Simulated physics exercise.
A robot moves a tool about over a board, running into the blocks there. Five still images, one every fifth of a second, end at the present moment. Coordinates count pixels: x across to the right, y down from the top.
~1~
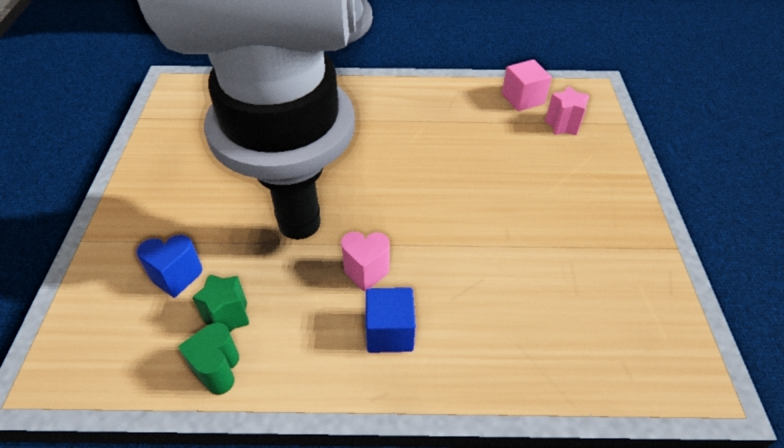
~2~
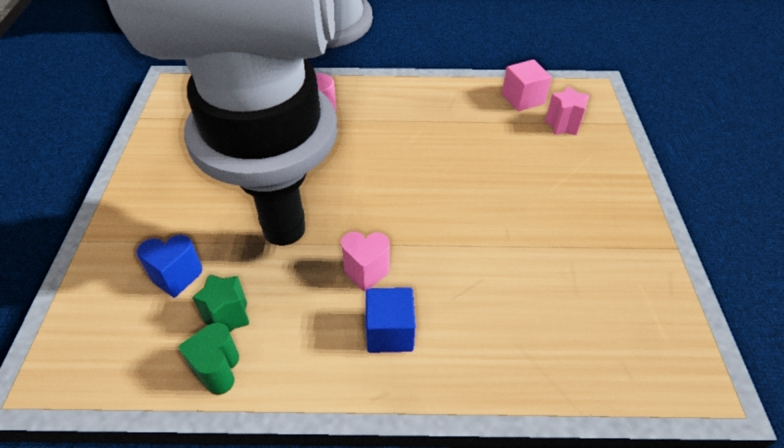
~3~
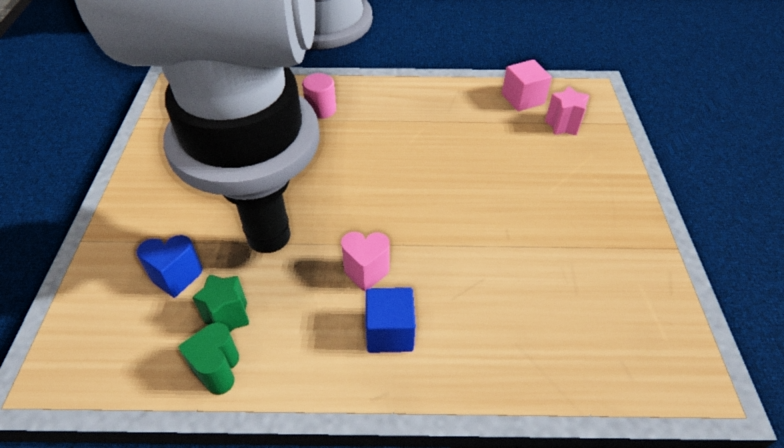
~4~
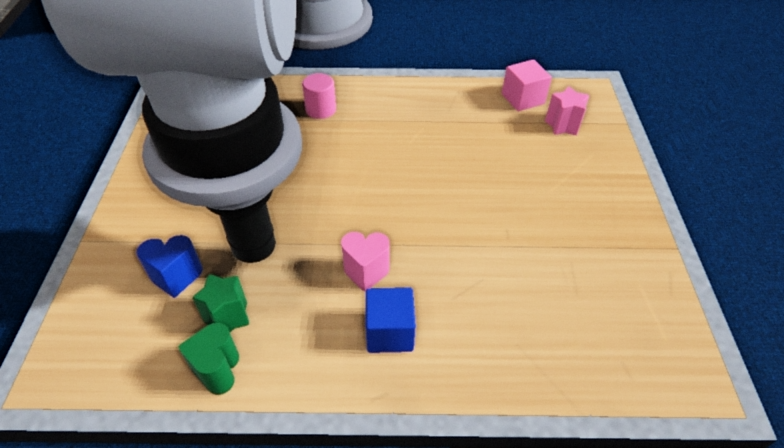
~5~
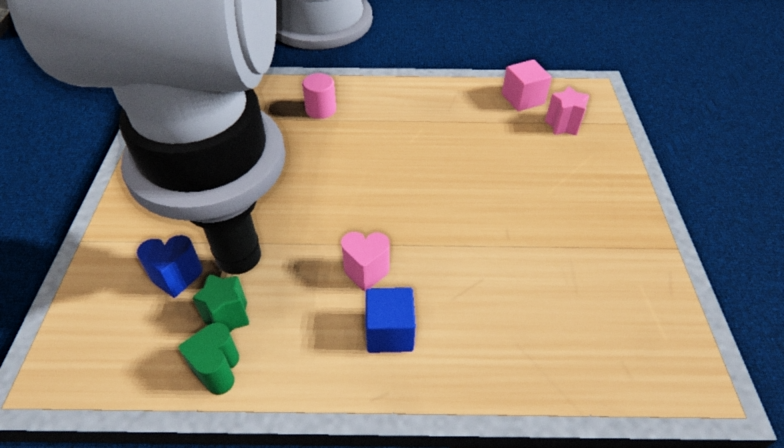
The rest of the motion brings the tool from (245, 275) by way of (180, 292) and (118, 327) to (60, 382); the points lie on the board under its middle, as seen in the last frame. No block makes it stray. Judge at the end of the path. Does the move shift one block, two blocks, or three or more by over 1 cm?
By the end, one block will have moved.
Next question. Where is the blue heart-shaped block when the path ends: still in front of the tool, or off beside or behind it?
It slides aside on the way.
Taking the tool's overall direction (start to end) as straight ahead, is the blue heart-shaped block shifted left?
That would be a no.
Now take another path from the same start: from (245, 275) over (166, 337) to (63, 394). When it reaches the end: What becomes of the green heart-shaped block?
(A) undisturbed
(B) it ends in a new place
Choice B: It ends in a new place.
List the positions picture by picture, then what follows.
In the first frame, tool tip at (300, 225); block tops, blue heart-shaped block at (163, 250); green star block at (218, 291).
In the second frame, tool at (285, 230); blocks unchanged.
In the third frame, tool at (269, 238); blocks unchanged.
In the fourth frame, tool at (254, 247); blocks unchanged.
In the fifth frame, tool at (239, 258); blue heart-shaped block at (163, 250); green star block at (218, 291).
What follows on the original path. One third of the way, tool at (171, 275); blue heart-shaped block at (128, 252), turned 15° clockwise.
Two thirds of the way, tool at (106, 311); blue heart-shaped block at (114, 251), turned 25° clockwise.
At the end, tool at (44, 366); blue heart-shaped block at (114, 251), turned 25° clockwise; green star block in place.
